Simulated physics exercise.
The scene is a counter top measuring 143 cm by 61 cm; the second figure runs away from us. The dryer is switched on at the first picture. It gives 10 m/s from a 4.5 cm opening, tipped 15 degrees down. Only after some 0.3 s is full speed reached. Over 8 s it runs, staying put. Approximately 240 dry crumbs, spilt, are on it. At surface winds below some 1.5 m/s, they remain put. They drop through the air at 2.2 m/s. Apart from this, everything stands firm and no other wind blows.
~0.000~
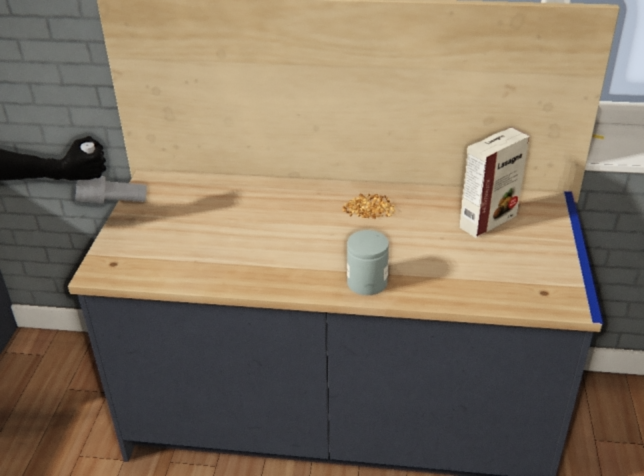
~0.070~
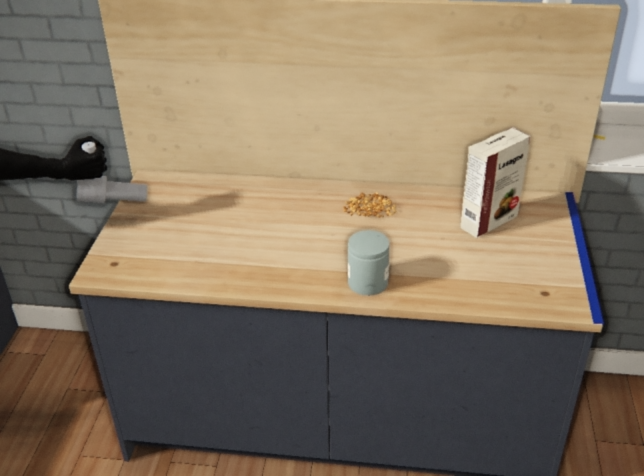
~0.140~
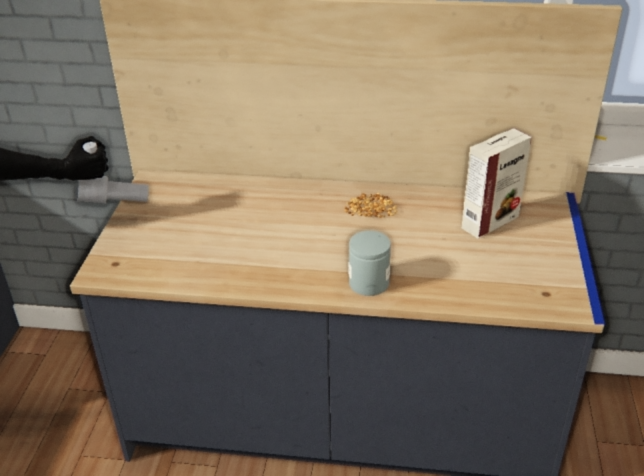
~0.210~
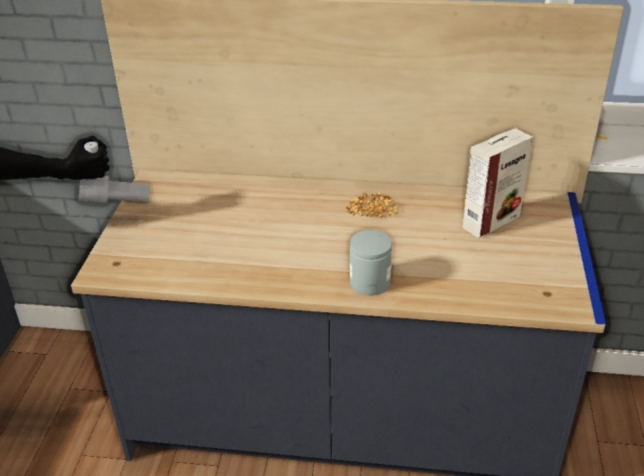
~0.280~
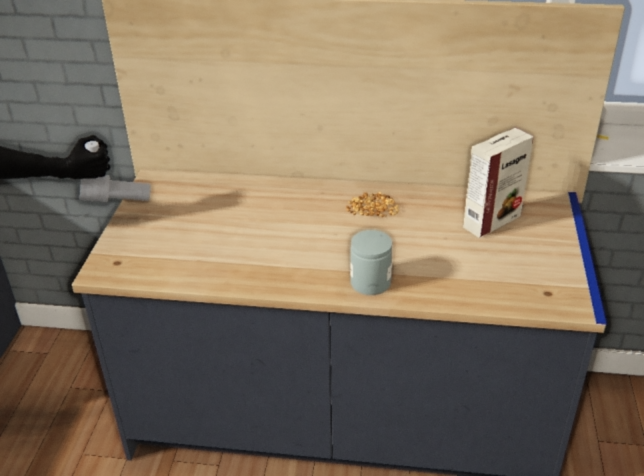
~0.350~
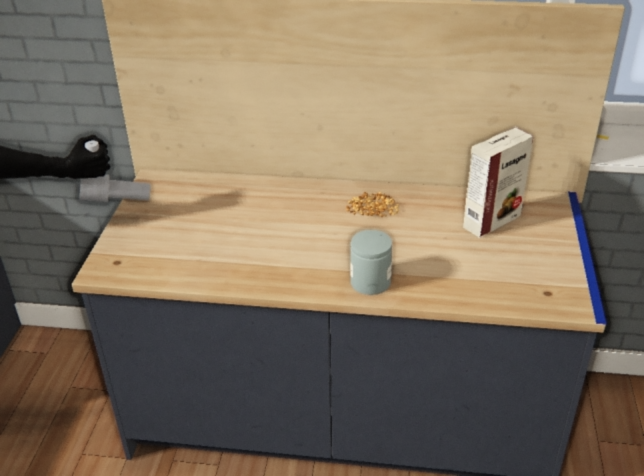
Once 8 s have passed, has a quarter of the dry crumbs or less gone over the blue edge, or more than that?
Chances are the quarter threshold gets crossed at that edge.
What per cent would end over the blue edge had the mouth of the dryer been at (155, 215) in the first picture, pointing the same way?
In that case some 100 per cent.
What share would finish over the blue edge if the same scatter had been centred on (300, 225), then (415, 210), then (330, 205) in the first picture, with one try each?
Try by try: About 15 per cent, 80 per cent and 80 per cent.
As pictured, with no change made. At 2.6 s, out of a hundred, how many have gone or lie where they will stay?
Close to 90 % of them.
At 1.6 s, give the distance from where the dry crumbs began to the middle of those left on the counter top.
The middle is some 35 cm from where it began.
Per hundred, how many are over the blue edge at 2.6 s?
80 %.
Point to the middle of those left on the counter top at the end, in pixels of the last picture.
Their middle sits at about (485, 212) in the last picture.
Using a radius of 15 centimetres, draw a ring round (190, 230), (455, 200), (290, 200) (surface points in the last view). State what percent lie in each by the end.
0 %, 15 %, 0 %.
After 1.6 s, 83 % are over the blue edge; the middle of those still in play is near (481, 213); 88 % have settled or left.
After 2.6 s, 84 % are over the blue edge; the middle of those still in play is near (481, 213); 91 % have settled or left.
After 4.4 s, 85 % are over the blue edge; 93 % have settled or left.
After 8.0 s, at the end, 85 % are over the blue edge.
